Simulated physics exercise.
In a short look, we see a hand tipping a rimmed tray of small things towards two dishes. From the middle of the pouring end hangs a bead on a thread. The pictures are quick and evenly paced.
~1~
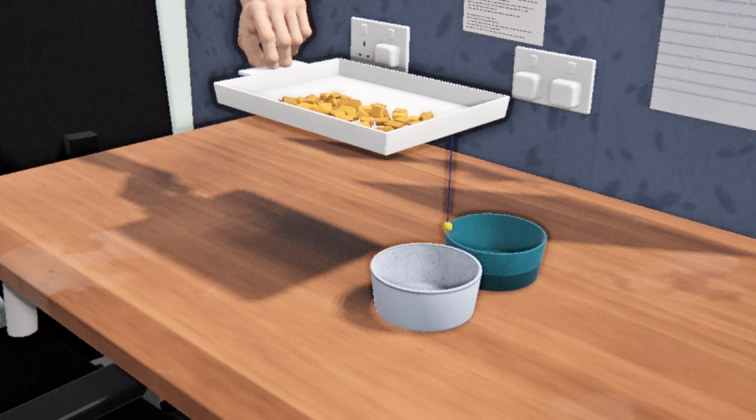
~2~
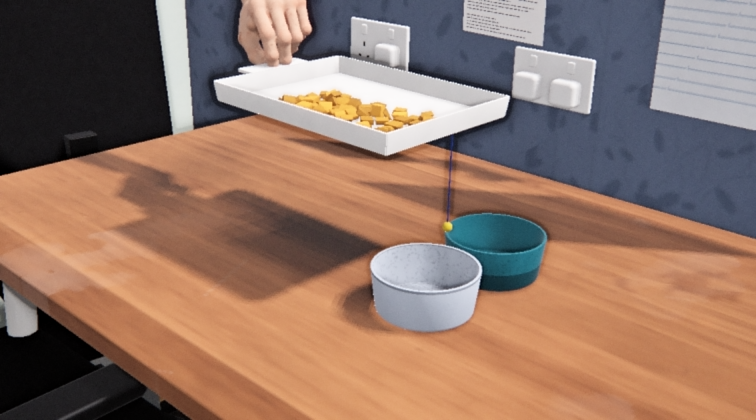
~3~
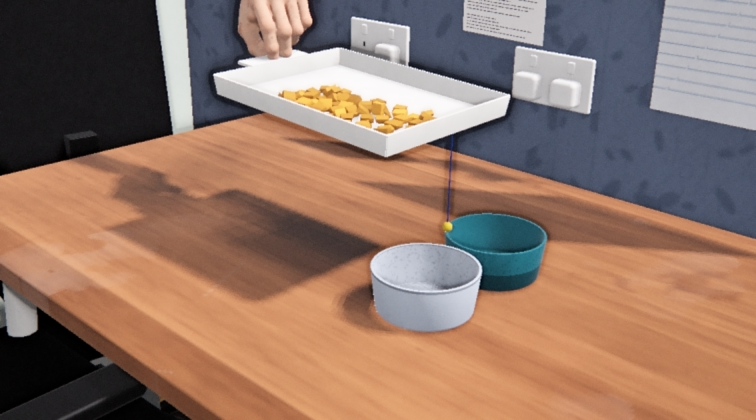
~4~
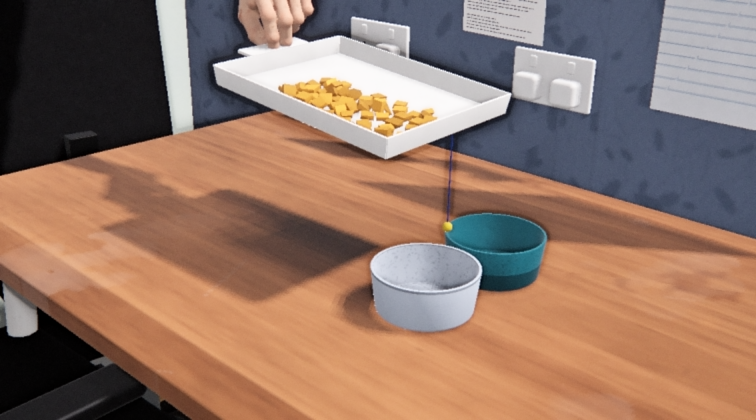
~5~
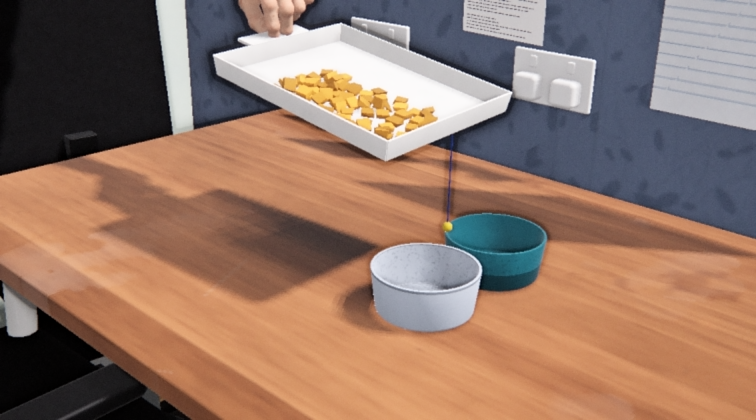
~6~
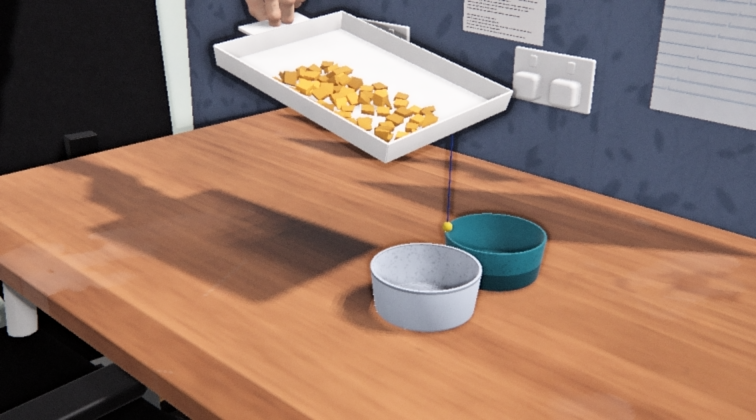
A hand raised the back of a white tray of small orange-brown pieces, slowly tilting it towards its front end, above a pale grey dish and a teal one on a wooden table.
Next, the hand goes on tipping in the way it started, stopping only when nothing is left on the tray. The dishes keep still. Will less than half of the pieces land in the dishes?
No, most of them land there.
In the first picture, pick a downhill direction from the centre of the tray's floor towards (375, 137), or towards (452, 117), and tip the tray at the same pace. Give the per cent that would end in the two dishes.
The first try gives close to 70 percent; the next gives 90 percent.
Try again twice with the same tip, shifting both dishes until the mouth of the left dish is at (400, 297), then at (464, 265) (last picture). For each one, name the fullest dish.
Well, first the one further left, then the one further left.
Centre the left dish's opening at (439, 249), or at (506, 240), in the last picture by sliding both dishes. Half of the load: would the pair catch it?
In order, they'd catch a minor share, and next a minor share.
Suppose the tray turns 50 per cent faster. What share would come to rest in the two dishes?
It would be around 100 per cent.
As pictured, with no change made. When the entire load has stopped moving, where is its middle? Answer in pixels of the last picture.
(418, 303).
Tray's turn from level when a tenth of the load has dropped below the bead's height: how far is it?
Angle: Approx. 80 degrees.
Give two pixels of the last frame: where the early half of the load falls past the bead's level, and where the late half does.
Around (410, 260) at first; around (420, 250) after that.
Soon, tray tipped steeply; all on the tray.
A while on, tray tipped right over; most on the tray; a small part in the left dish; a small part outside both.
Towards the end, tray tipped past a quarter turn; most in the left dish; a small part outside both.
Finally, tray tipped past a quarter turn; most in the left dish; none in the right dish; a small part outside both.
